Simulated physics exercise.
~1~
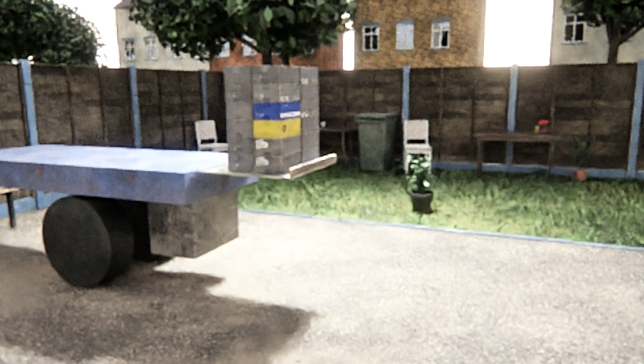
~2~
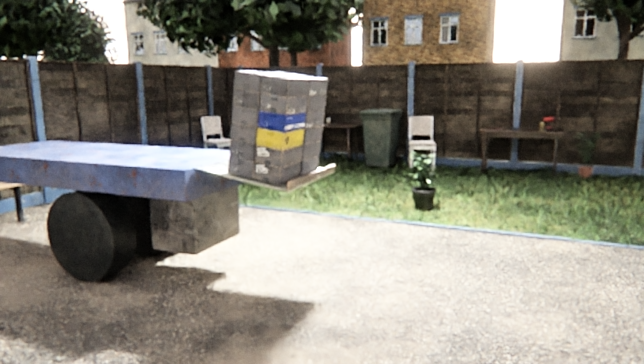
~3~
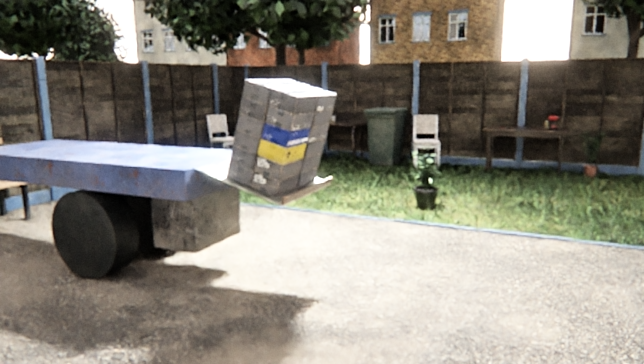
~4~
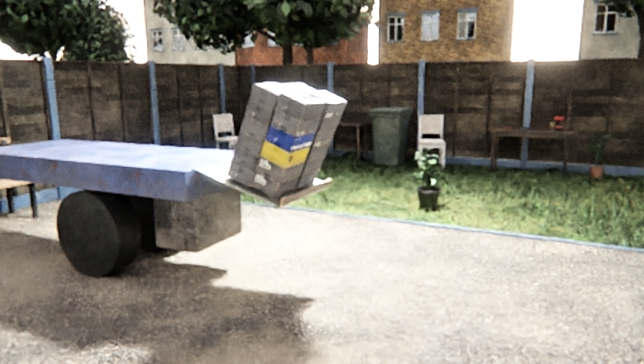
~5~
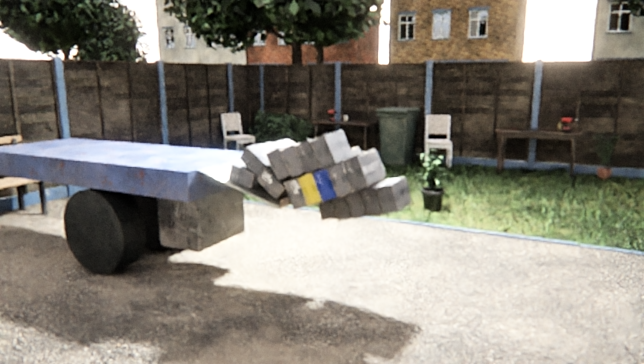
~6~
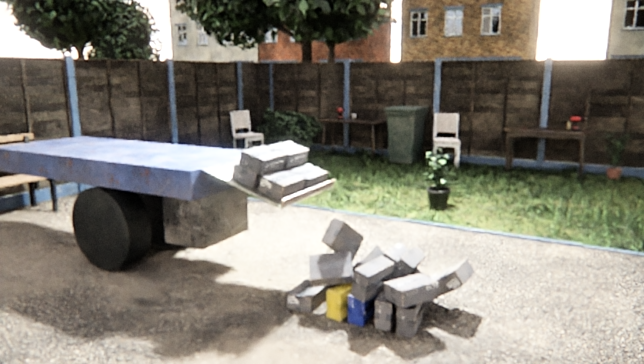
At first, a neat stack of grey boxes, with one blue and one yellow among them, stands upright on a flap at the end of a flat-bed in a fenced yard. The flap dips downward to the right, and the stack leans with it as the view drifts slightly sideways. Once the flap stops tilting, the stack keeps tipping, then spreads apart and topples over the edge. Most of the boxes drop to the ground in a jumbled heap, the blue and yellow ones side by side among them, while a few grey boxes remain on the sloping flap.
